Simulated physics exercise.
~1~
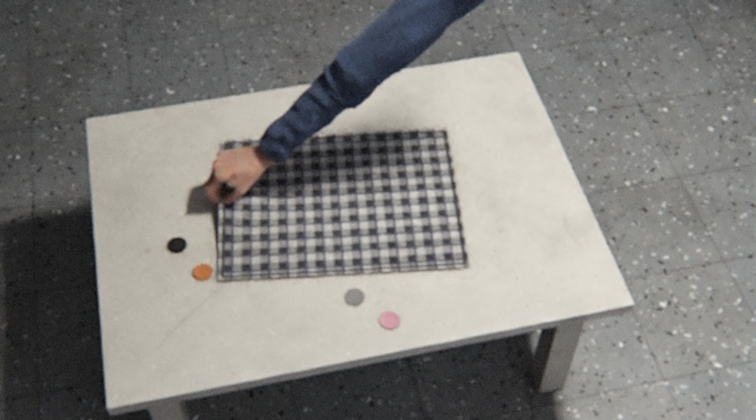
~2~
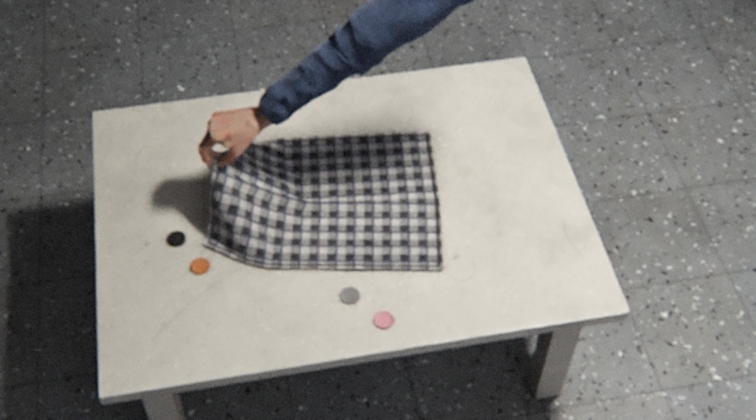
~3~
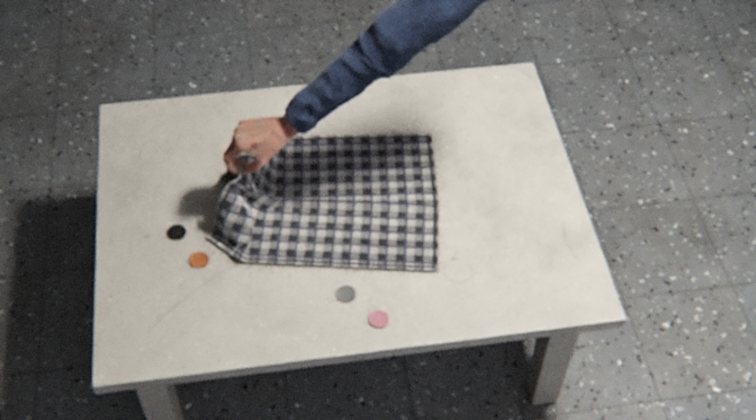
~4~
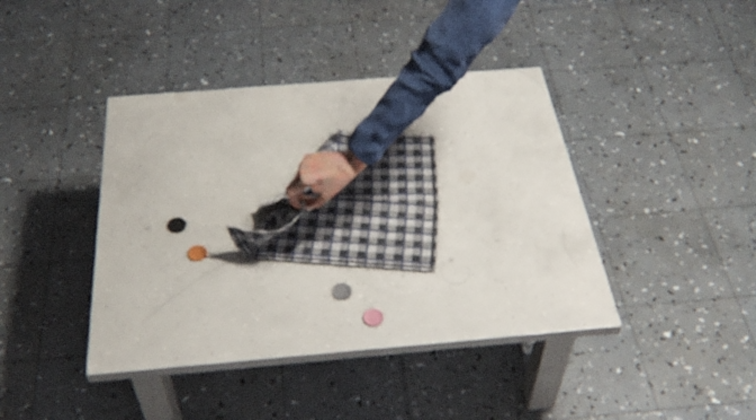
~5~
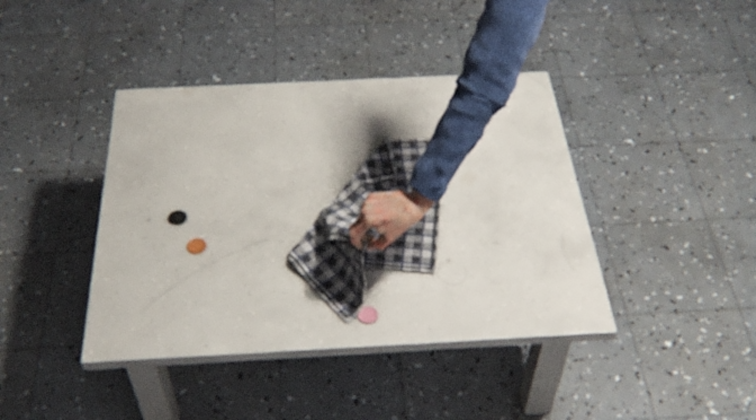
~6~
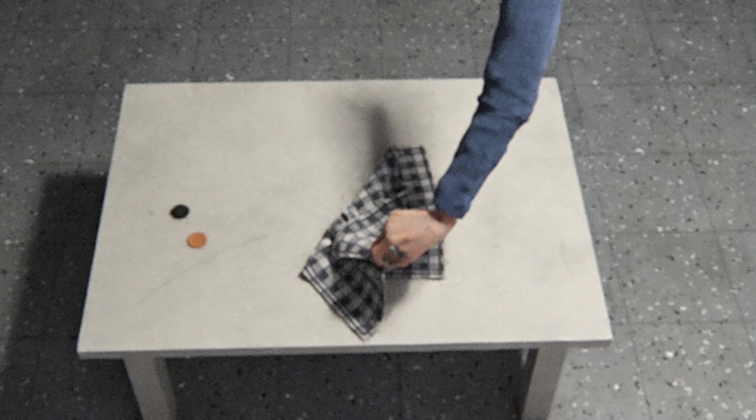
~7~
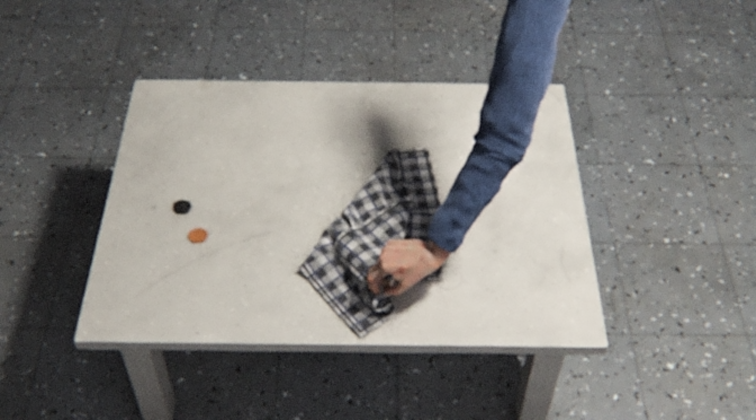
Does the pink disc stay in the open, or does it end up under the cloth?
The pink disc ends up under the cloth, along with the grey one, while the black and orange discs stay uncovered.
A checked cloth is pinched by a hand and folded rightward, covering the grey and pink discs.
